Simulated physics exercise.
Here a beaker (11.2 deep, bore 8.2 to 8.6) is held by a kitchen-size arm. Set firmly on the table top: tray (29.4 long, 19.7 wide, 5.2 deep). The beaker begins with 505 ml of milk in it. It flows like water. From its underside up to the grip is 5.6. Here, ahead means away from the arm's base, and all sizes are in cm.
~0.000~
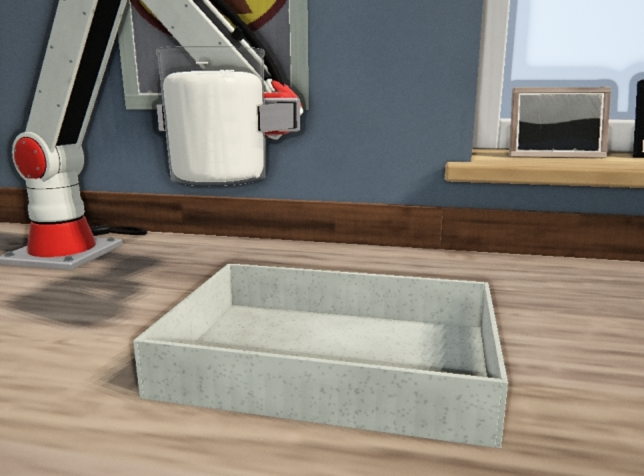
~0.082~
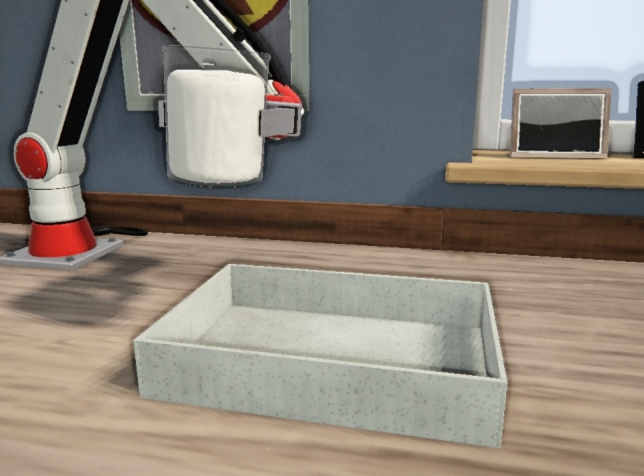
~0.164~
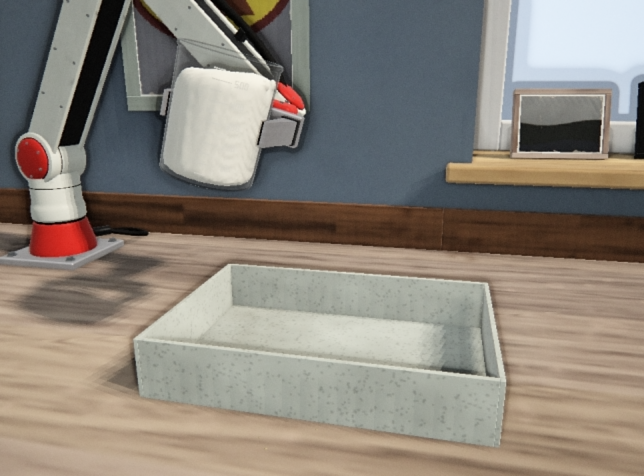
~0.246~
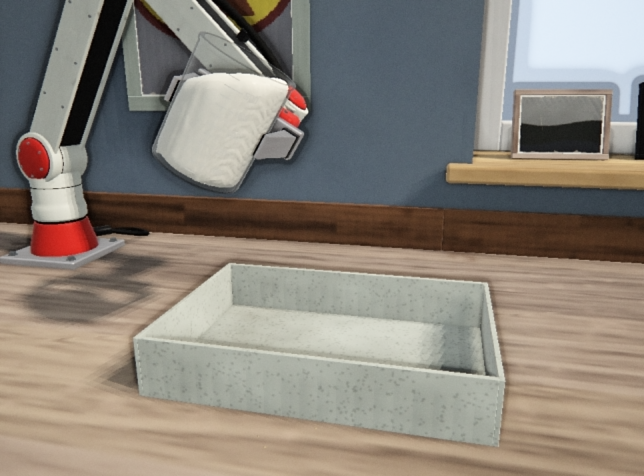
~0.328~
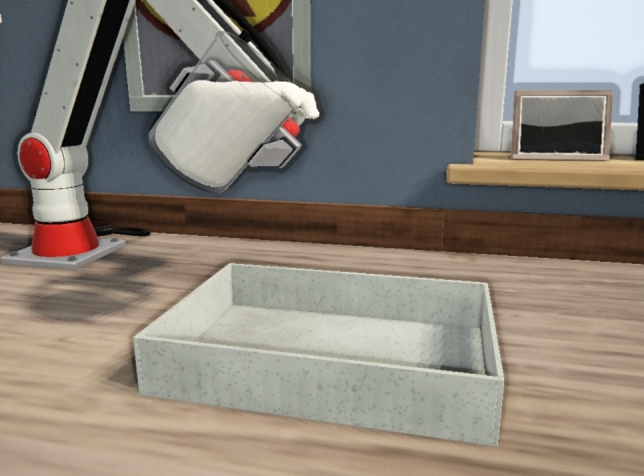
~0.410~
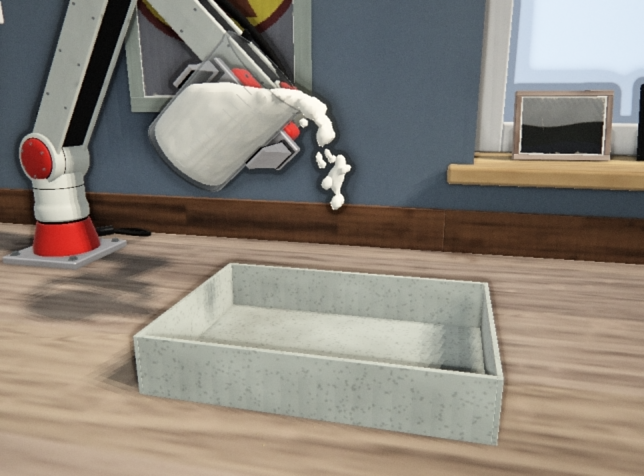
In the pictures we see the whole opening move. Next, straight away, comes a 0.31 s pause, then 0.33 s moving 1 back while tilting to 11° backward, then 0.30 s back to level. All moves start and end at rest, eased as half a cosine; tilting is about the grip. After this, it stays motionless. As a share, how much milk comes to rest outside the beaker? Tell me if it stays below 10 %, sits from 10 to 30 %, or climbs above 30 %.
It sits from 10 to 30 %.
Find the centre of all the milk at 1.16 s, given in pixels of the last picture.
It's centred near (242, 164).
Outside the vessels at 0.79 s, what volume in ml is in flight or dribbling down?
Roughly 20 ml at that moment.
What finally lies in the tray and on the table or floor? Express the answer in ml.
Around 70 ml in the first place and 5 ml in the second.
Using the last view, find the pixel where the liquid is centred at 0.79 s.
Centre: Close to (245, 154) in the last picture.
By 0.79 s, tilted 41° forward, liquid up to 26 above the table; 435 ml in the beaker, 50 ml in the tray, 20 ml in the air or running down outside.
By 1.16 s, tilted 8° backward, liquid up to 26 above the table; 430 ml in the beaker, 70 ml in the tray, 5 ml on the table or floor.
By 1.55 s, level, liquid up to 26 above the table; 430 ml in the beaker, 70 ml in the tray, 5 ml on the table or floor.
By 2.35 s, level, liquid up to 26 above the table; 430 ml in the beaker, 70 ml in the tray, 5 ml on the table or floor.
Final state, 430 ml in the beaker, 70 ml in the tray, 5 ml on the table or floor. That is 15 % outside the beaker.
